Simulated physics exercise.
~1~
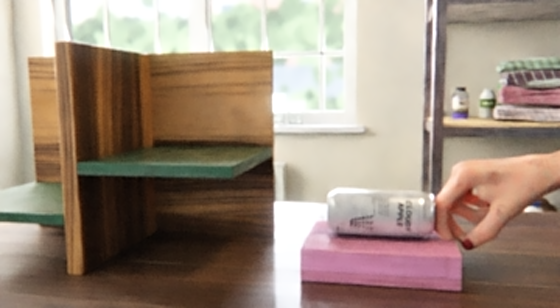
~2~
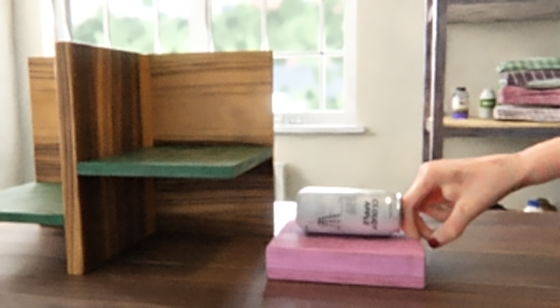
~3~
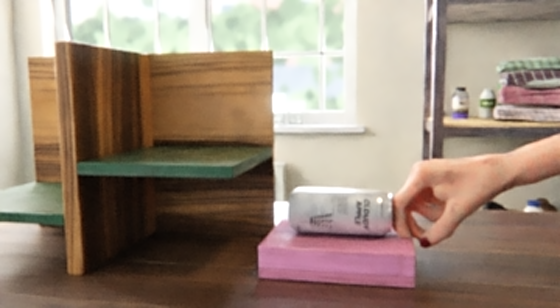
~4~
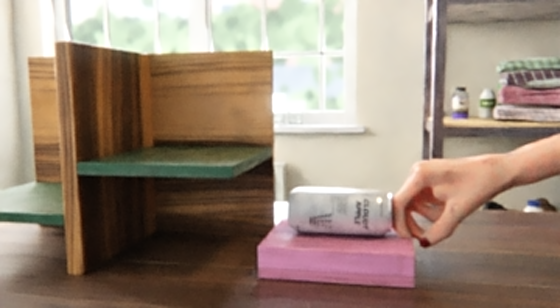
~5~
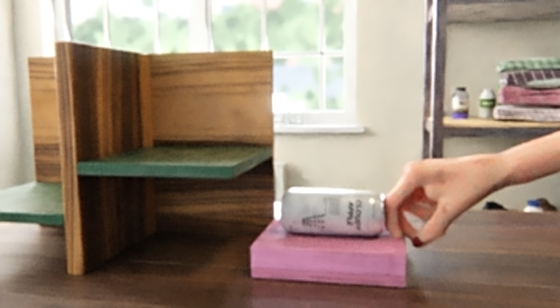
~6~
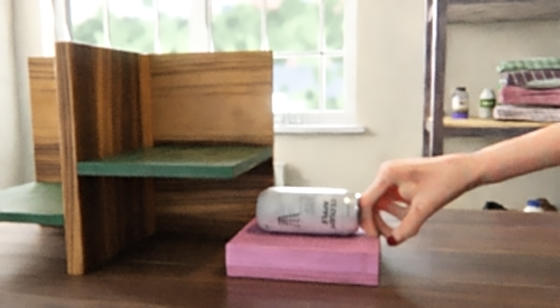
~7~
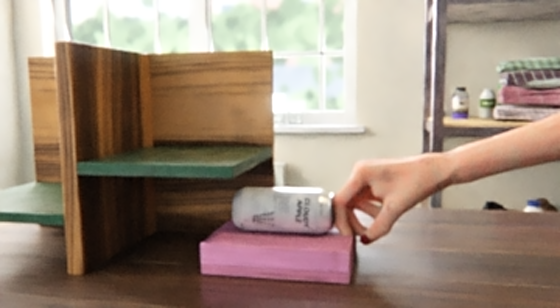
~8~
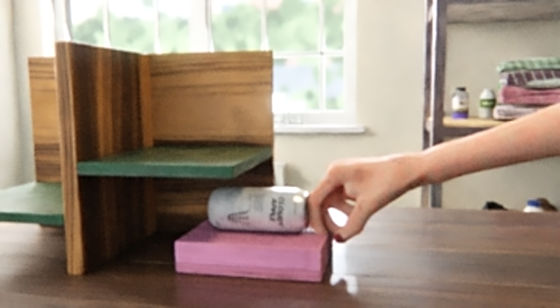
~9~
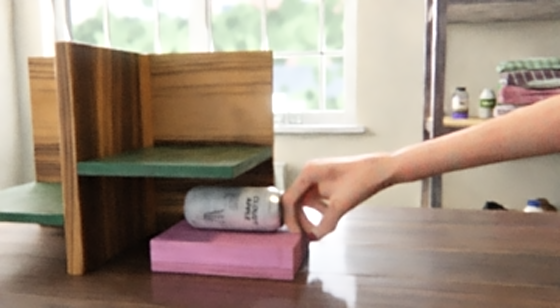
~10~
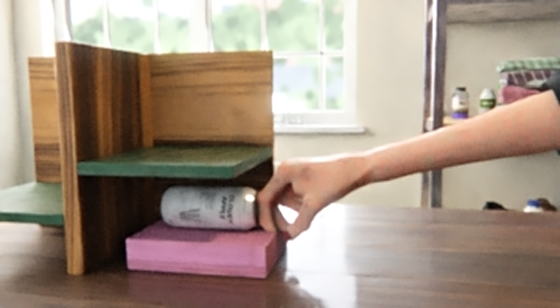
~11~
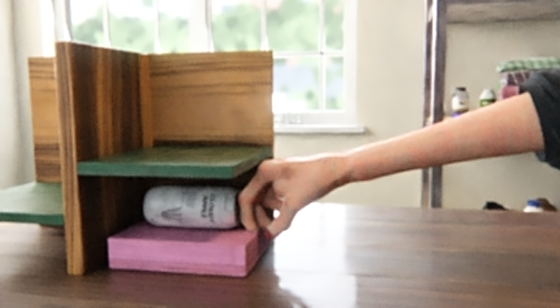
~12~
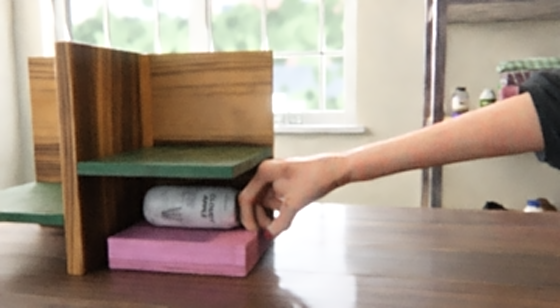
A hand reaches in from the right, its fingers at the end of a white can lying on its side on a pink board, seen from a still, level view across a dark wooden table. On the left stands a wooden stand with green shelves, with a bright window behind and a rack of folded cloths at the right. The hand slides the board and can left, pausing briefly, then continues steadily toward the stand. The can rides along and passes beneath the green shelf without touching it. It ends at rest under the shelf, still on the board, with the fingers at its end.
